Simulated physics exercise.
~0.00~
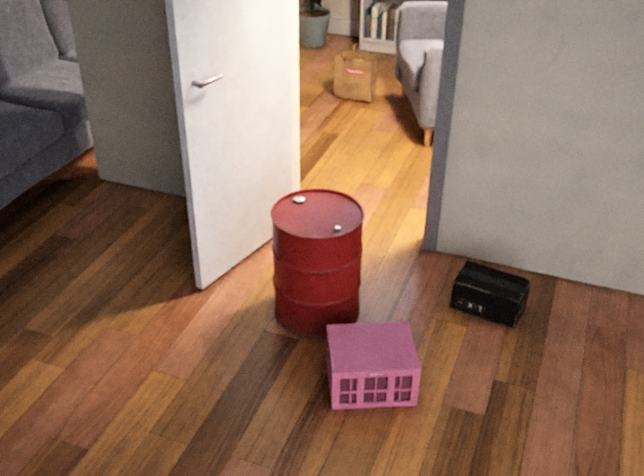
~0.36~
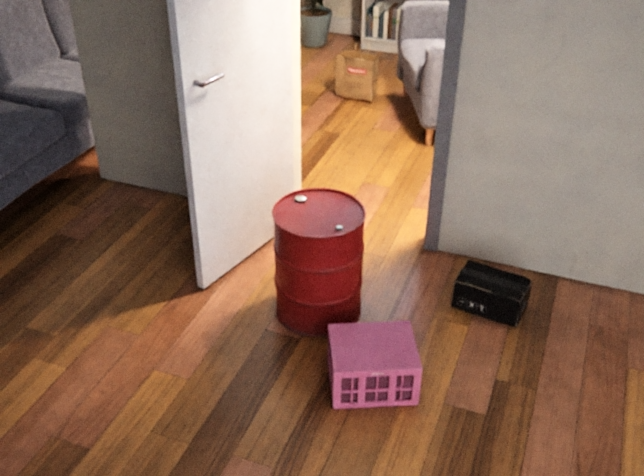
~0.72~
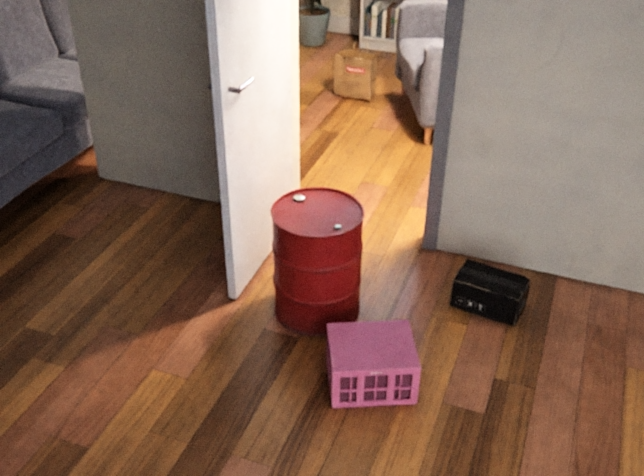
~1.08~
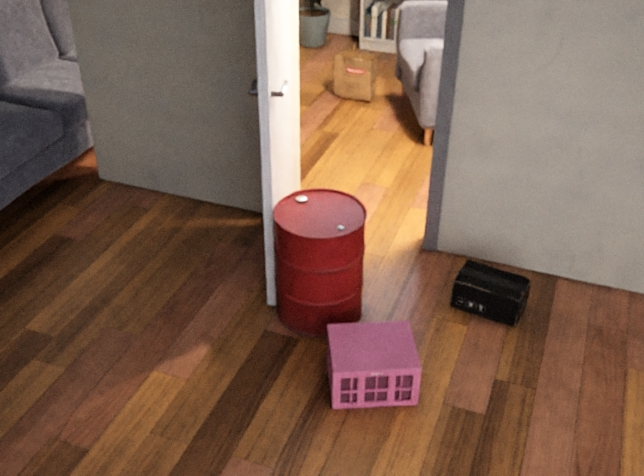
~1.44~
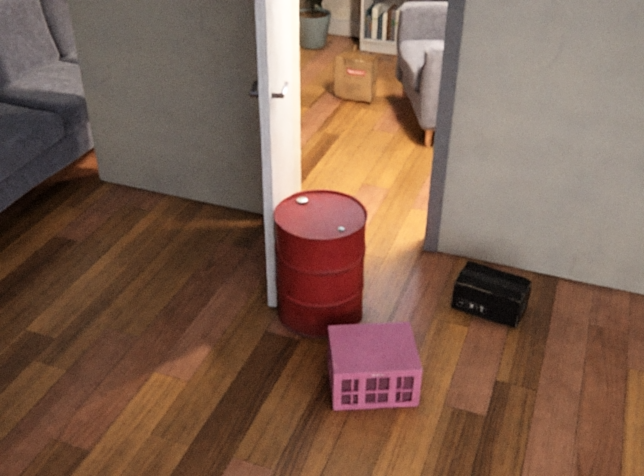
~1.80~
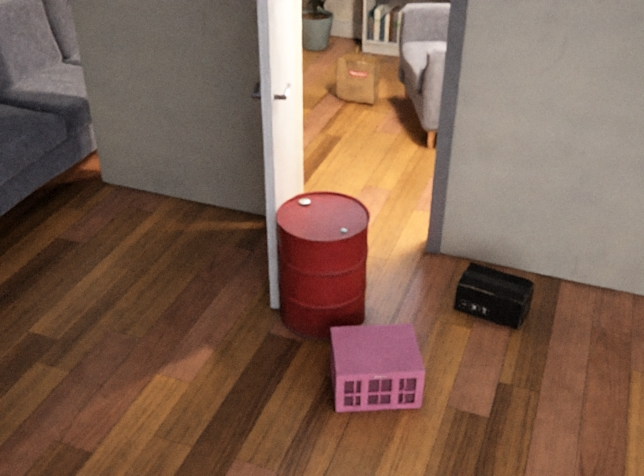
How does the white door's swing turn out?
The door stops short of closing, with its edge beside the red drum, and the doorway stays open.
